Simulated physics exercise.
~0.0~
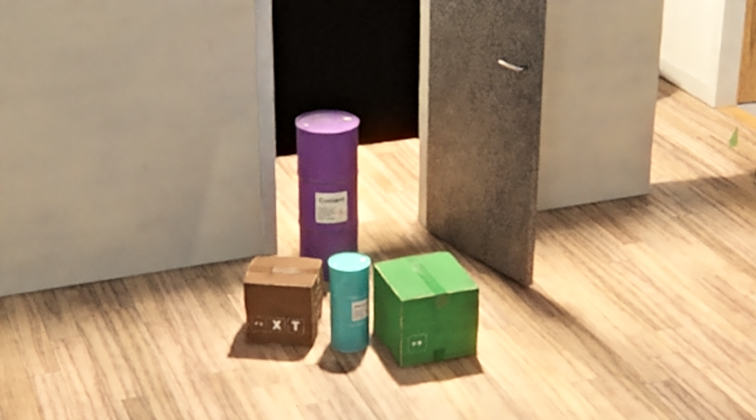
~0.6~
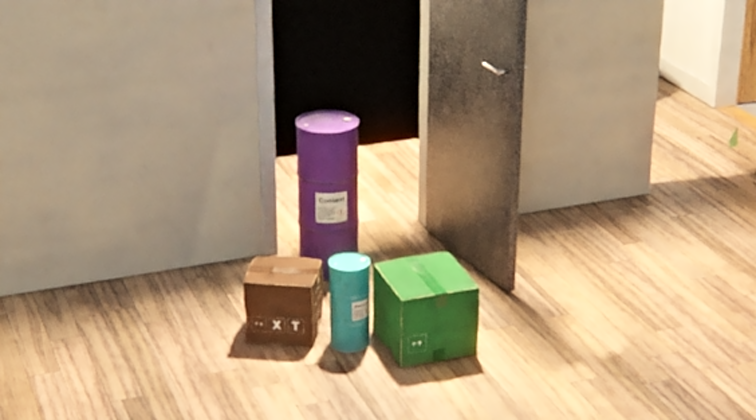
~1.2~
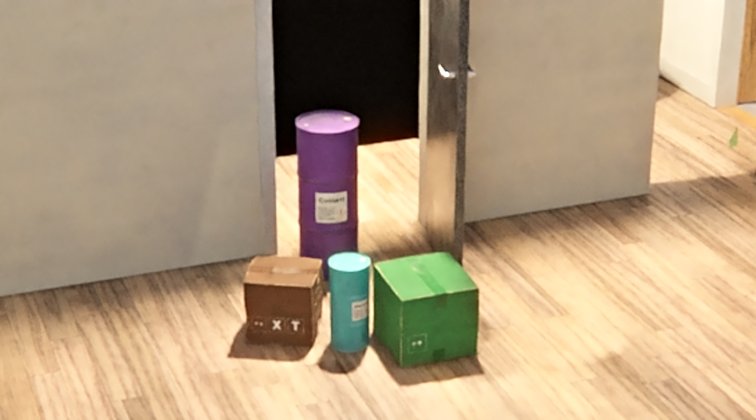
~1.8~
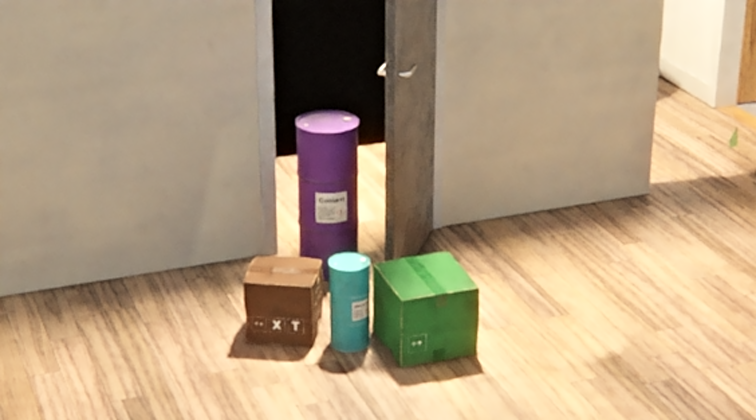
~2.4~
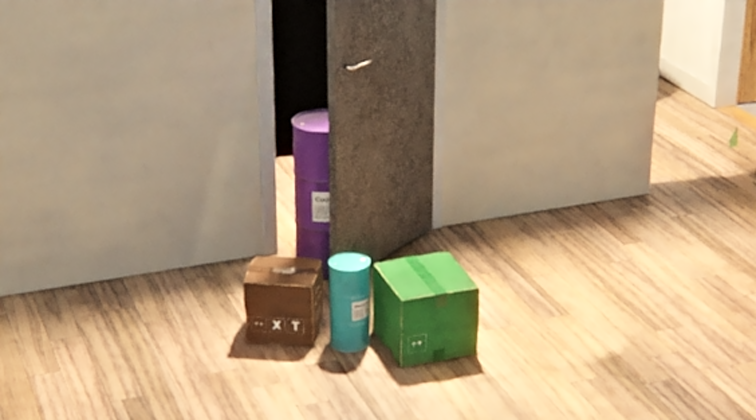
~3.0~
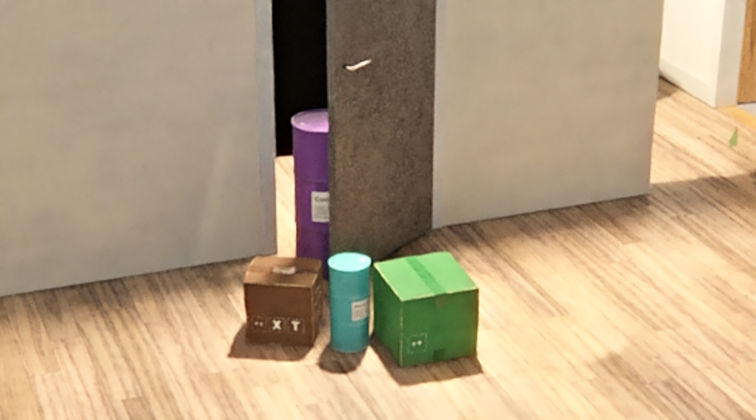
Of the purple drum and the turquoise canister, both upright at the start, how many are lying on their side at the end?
None of them are lying on their side. The purple drum and the turquoise canister both still stand upright.
